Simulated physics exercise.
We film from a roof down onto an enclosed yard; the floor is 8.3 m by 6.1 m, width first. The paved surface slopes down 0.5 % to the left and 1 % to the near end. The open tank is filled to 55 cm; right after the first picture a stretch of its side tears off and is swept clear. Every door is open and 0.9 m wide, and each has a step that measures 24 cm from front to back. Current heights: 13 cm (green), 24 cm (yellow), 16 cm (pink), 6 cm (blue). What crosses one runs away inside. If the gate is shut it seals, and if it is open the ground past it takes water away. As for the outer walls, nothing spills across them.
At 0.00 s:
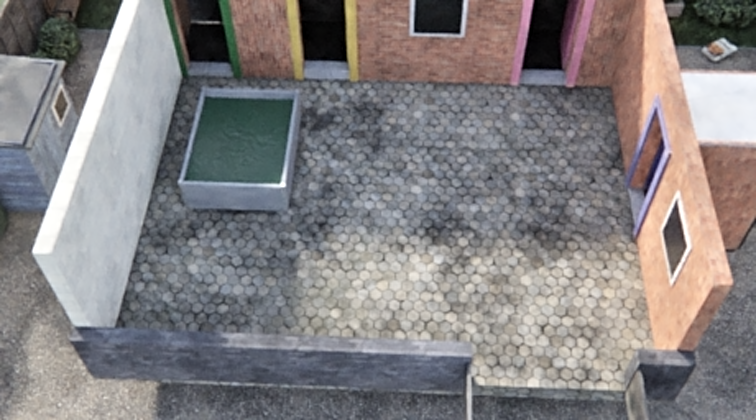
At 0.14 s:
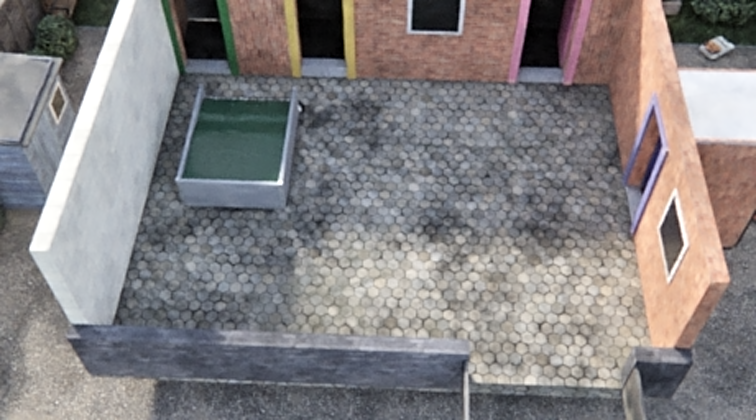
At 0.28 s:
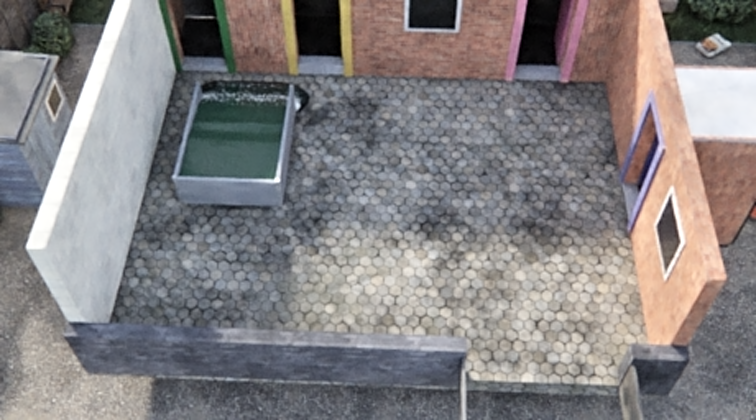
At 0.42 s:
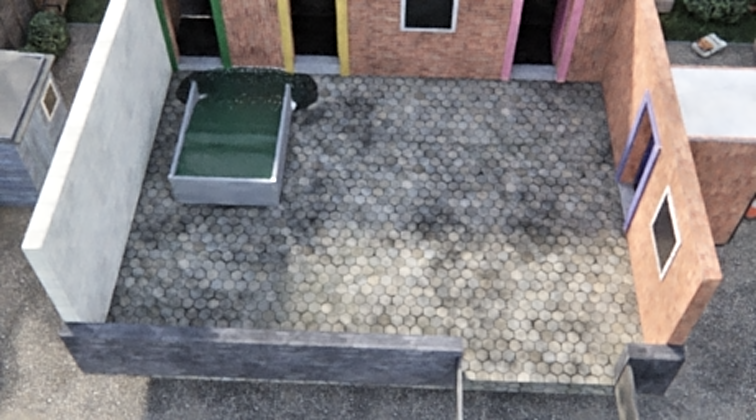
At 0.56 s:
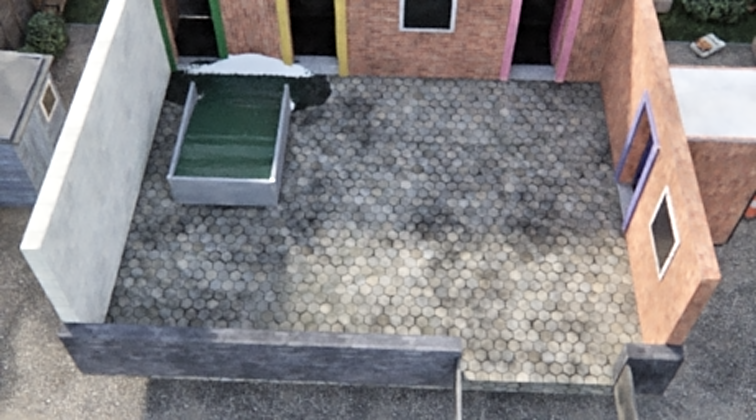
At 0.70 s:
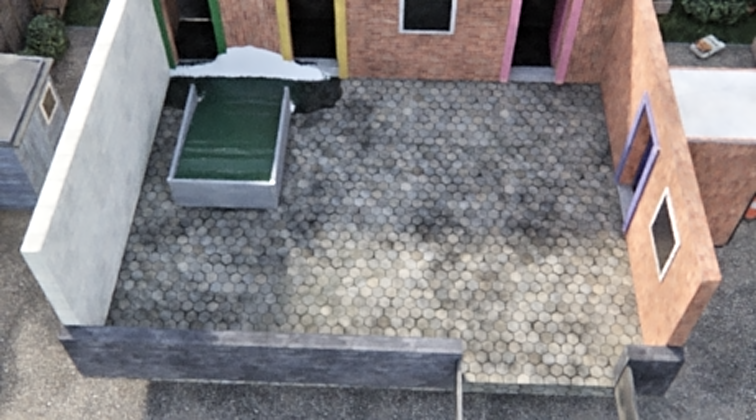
The footage shows an open tank of green water in a walled, paved yard, its far side giving way as water pours out behind it, then spreads along the back wall toward the yellow door, with white foam forming.
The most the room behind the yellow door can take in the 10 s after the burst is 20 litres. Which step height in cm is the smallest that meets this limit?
A height of roughly 18 cm.
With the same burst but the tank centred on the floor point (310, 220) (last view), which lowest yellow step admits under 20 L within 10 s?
At least roughly 24 cm high.
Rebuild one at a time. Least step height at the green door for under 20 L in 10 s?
For green: Close to 31 cm.
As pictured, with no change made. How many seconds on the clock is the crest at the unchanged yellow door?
2.0 s.
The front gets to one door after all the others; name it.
The blue one comes last.
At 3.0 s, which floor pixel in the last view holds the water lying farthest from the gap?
The farthest wet point is roughly at (563, 87) in the last view.
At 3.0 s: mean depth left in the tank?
The mean depth is roughly 17 cm.
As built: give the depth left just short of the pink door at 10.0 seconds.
The depth there is around 2.0 cm.
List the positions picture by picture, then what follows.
The first frame shows still water, 55 cm deep, in the open tank at (242, 138); the yellow door at (324, 39) is dry.
In the second frame, the gap is on the far side, the front 0.3 m out at a hidden place; the back of the open tank holds 55 cm.
In the third frame, water pours out on the far side and has run 0.7 m, to (227, 83); about 10 cm deep outside, 55 cm at the back.
In the fourth frame, the front is at (201, 71), 1.0 m from the gap on the far side; 2.2 m2 of floor is wet, 55 cm left at the back.
In the fifth frame, the front is at (178, 71), 1.2 m from the gap on the far side; 2.5 m2 of floor is wet, 55 cm left at the back.
In the sixth frame, the gap is on the far side, the front 1.3 m out at (335, 77); the back of the open tank holds 53 cm; water is at the yellow door at (313, 36).
After 1.4 s water covers 10 % of the floor, deepest (40 cm) near (171, 78); 22 cm at the yellow door, 1 litre in over its 24 cm step.
After 3.0 s water covers 35 % of the floor, deepest (28 cm) near (171, 78); 15 cm at the yellow door, 3 litres in over its 24 cm step.
After 10.0 s water covers 85 % of the floor, deepest (8 cm) near (166, 98); 5 cm at the yellow door, 4 litres in over its 24 cm step.
At the yellow door as built, the water arrived by 0.6 s and peaked near 23 cm at 2.0 s.
Run again over the same 10 s with other heights there, 30 litres in over 16 cm, 7 litres over 22 cm. The limit of 20 litres is kept from about 18 cm up.
